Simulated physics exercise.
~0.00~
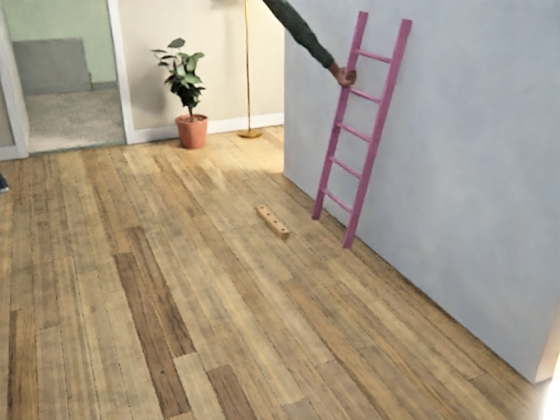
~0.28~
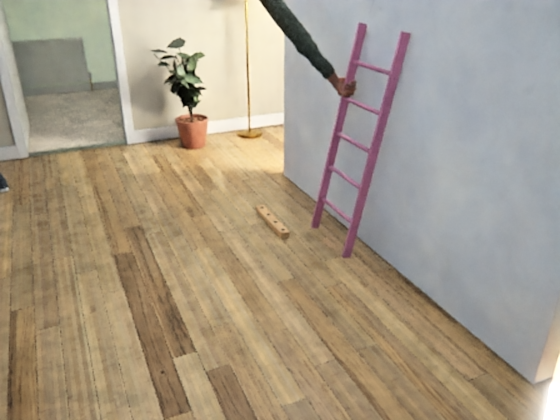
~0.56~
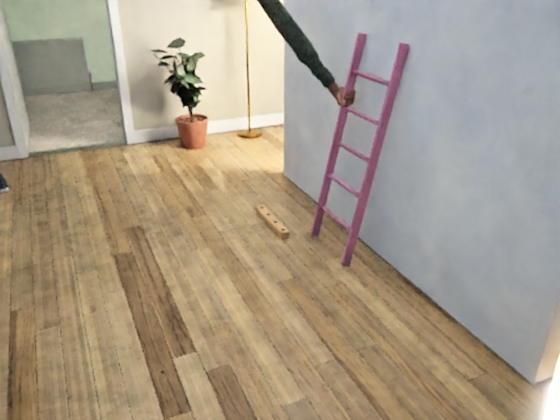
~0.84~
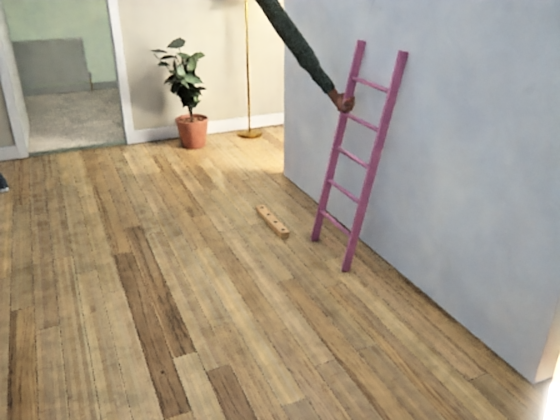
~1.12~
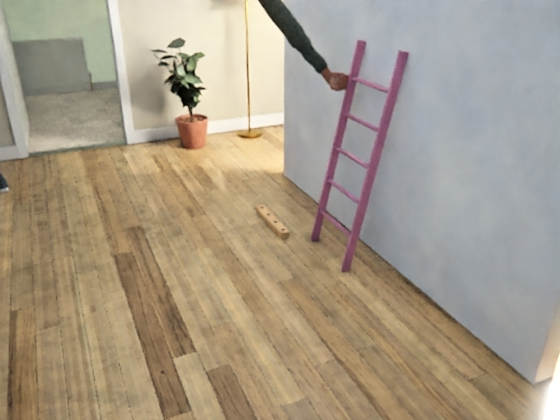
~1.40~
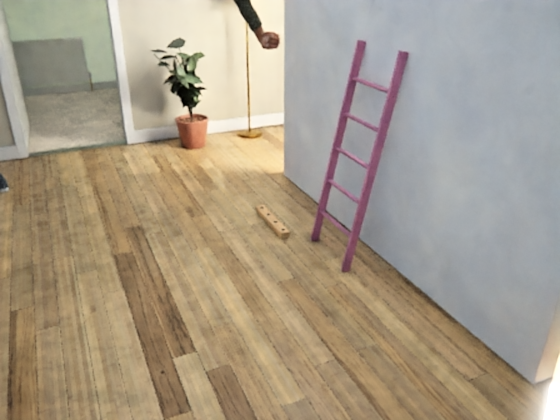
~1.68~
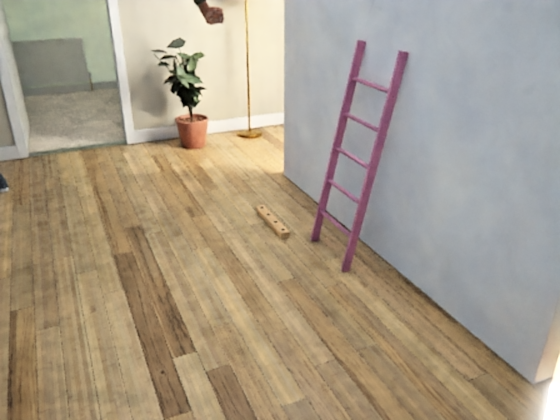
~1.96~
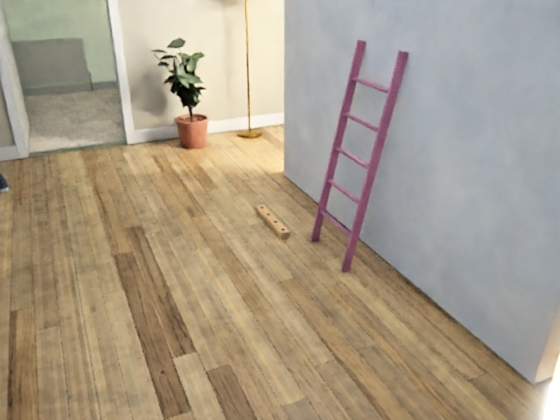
We see a hand lowering a pink ladder slightly against a pale wall, near a small wooden strip on a wood floor. The hand lets go and withdraws toward the upper left, out of view, and the ladder stays leaning in place.
